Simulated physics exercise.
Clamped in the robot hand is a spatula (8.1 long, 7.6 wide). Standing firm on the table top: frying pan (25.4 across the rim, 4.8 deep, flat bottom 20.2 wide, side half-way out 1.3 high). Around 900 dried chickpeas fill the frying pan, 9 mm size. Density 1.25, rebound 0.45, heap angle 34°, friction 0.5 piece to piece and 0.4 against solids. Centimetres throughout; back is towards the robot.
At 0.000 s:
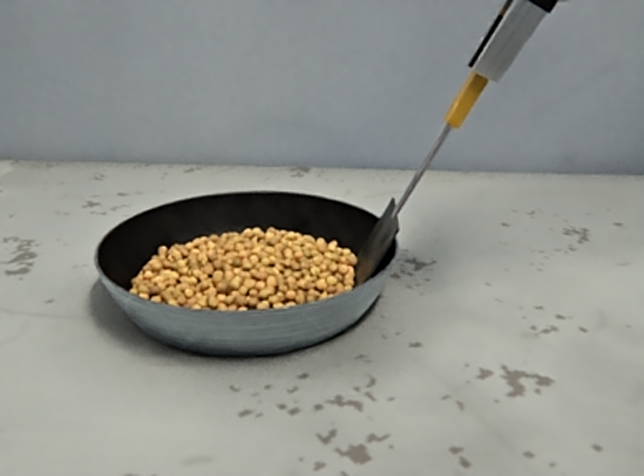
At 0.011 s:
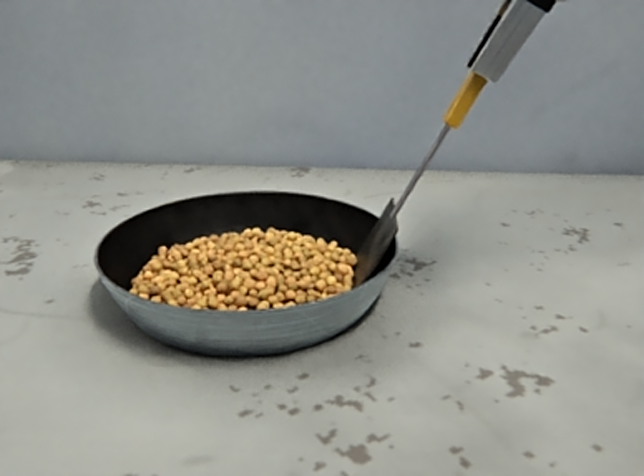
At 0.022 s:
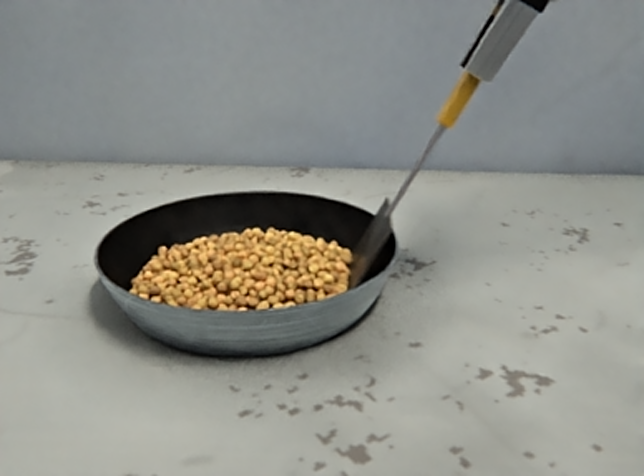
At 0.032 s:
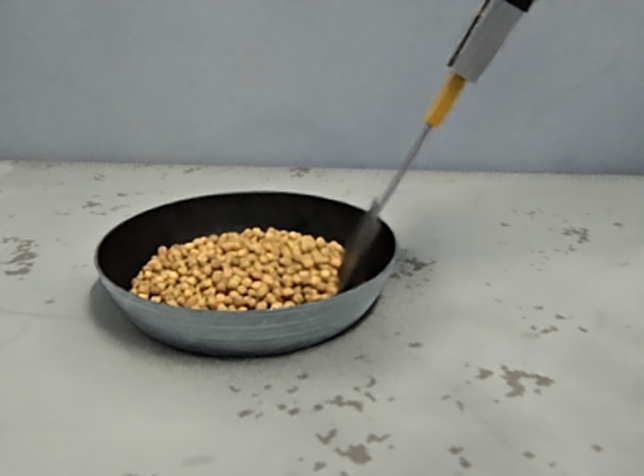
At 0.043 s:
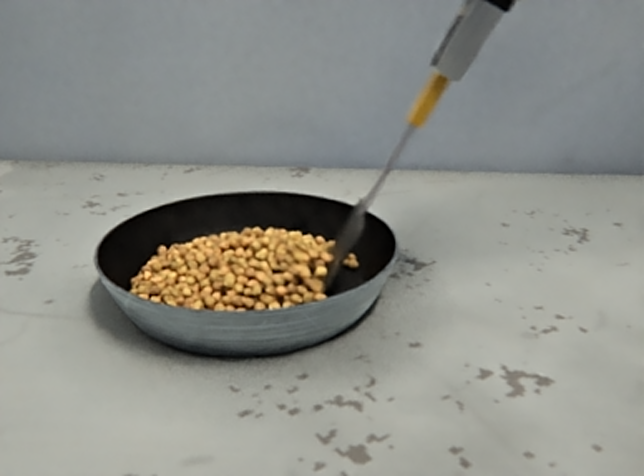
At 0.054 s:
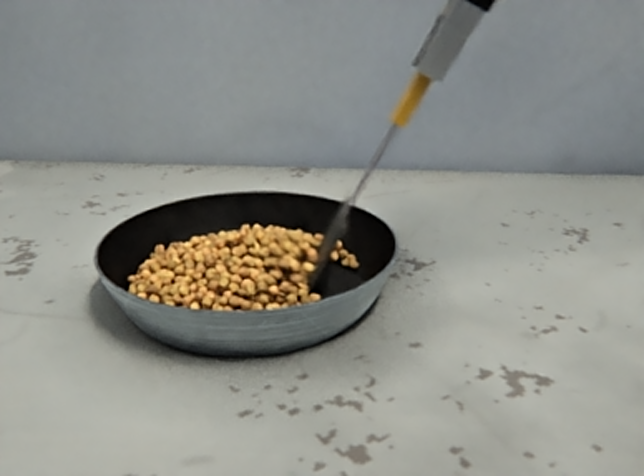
A robot hand in grey and black, partly visible at the upper right, holds a spatula with a yellow neck over a mottled grey table top against a plain blue-grey wall, seen from slightly above. A dark frying pan heaped with tan chickpeas stands left of centre. The spatula rests briefly, then sweeps left through the chickpeas, pushing some aside, while the pan and camera stay still.
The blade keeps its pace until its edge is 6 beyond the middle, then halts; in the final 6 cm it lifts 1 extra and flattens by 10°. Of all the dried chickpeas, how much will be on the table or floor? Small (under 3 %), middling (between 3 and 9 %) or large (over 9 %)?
On the table or floor the share is middling, between 3 and 9 %.
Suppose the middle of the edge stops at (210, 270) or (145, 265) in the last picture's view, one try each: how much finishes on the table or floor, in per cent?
About 0 and 25 per cent.
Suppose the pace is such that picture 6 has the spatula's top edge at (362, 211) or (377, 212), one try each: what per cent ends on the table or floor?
About 0 and 0 per cent.
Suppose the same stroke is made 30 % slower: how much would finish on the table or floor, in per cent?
In that case some 0 per cent.
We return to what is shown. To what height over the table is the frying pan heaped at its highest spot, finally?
Some 5.5 cm.
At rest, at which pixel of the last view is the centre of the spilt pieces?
Near (69, 264).
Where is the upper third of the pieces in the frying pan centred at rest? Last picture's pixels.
Near (155, 255).
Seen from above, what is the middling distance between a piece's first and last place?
Some 4 cm.
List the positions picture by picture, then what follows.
In the first picture, the spatula top edge at (396, 212), sloping 63°; upper third of the load around (259, 268), from x 135 to 355, top at y 230; 900 in the frying pan.
In the second picture, the spatula top edge at (395, 212), sloping 63°; upper third of the load around (259, 268), from x 135 to 355, top at y 230.
In the third picture, the spatula top edge at (389, 212), sloping 63°; upper third of the load around (262, 268), from x 135 to 355, top at y 230.
In the fourth picture, the spatula top edge at (377, 212), sloping 63°; upper third of the load around (265, 268), from x 135 to 355, top at y 230.
In the fifth picture, the spatula top edge at (362, 211), sloping 63°; upper third of the load around (261, 264), from x 130 to 355, top at y 230.
In the sixth picture, the spatula top edge at (346, 211), sloping 63°; upper third of the load around (260, 260), from x 130 to 355, top at y 230; 900 in the frying pan.
After 0.08 s, sloping 63°, highest piece 7 above the table; 900 in the frying pan.
After 0.11 s, sloping 60°, highest piece 8 above the table; 900 in the frying pan.
After 0.32 s, sloping 53°, highest piece 10 above the table; 858 in the frying pan, 35 on the table or floor, 7 on the blade or in flight.
After 1.37 s, sloping 53°, highest piece 5 above the table; 857 in the frying pan, 43 on the table or floor.
In the end, 857 in the frying pan, 43 on the table or floor. That is 5 % on the table or floor.
